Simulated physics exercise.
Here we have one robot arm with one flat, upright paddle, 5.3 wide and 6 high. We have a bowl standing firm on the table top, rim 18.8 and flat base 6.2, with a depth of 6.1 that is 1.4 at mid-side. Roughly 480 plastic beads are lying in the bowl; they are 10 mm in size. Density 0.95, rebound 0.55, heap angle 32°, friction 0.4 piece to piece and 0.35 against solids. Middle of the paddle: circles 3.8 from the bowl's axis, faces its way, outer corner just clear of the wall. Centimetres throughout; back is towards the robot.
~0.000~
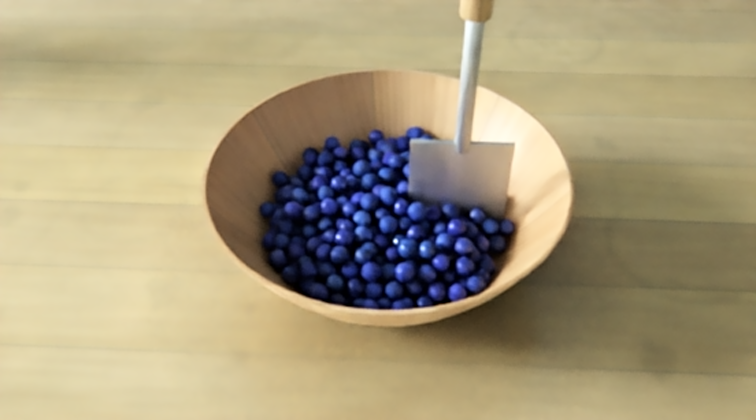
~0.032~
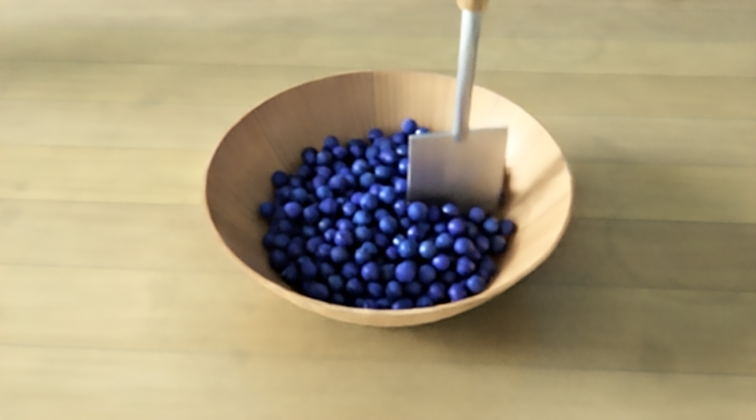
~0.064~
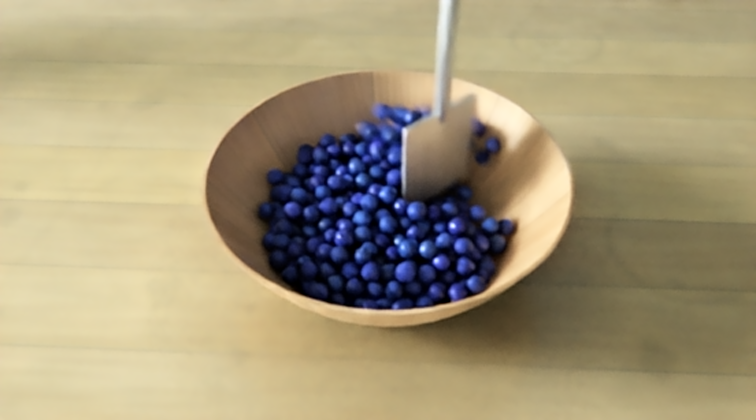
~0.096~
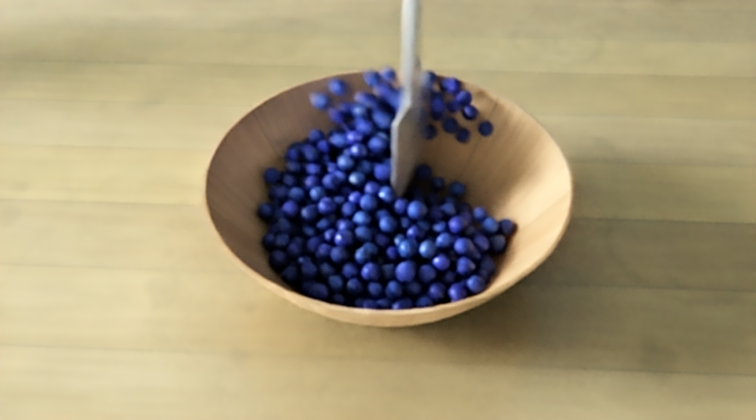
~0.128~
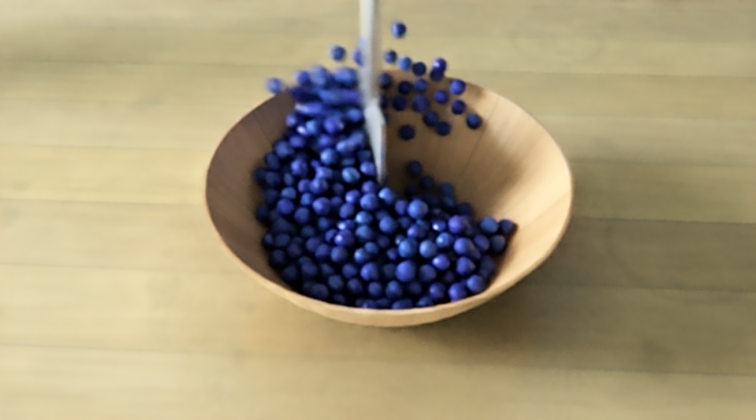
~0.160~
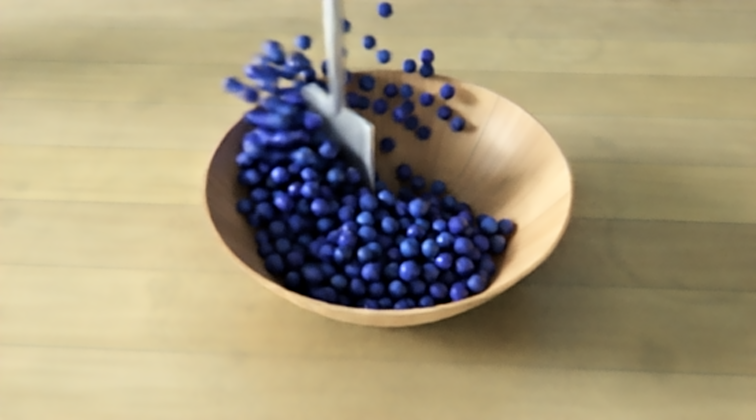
A wooden bowl of small blue beads sat on a table while a flat metal paddle swept leftward through them around the far side, turning as it moved and flinging beads up above the rim.
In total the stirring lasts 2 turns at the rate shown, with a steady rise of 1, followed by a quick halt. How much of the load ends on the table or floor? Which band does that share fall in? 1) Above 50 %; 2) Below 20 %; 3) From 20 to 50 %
The answer is 3.
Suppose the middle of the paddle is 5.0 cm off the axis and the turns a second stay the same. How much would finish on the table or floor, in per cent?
Some 15 percent would.
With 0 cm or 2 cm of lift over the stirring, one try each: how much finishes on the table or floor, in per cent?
First try about 50 per cent, second about 35 per cent.
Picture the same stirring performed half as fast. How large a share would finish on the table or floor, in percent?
I'd say close to 5 %.
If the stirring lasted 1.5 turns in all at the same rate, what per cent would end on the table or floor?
Close to 35 in a hundred.
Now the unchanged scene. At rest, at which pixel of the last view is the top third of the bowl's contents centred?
I'd put it at about (355, 221).
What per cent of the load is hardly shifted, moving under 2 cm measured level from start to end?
Estimate: 10 per cent.
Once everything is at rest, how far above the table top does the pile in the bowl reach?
5.0 cm, roughly.
After 0.39 s, 2° round, highest piece 10 above the table; 358 in the bowl, 76 on the table or floor, 43 in flight or on the tool.
After 0.62 s, 228° round, highest piece 8 above the table; 306 in the bowl, 157 on the table or floor, 14 in flight or on the tool.
After 0.94 s, 0° round, highest piece 5 above the table; 303 in the bowl, 173 on the table or floor, 1 in flight or on the tool.
After 1.64 s, 0° round, highest piece 5 above the table; 303 in the bowl, 174 on the table or floor.
At rest, 303 in the bowl, 174 on the table or floor. That is 36 % on the table or floor.
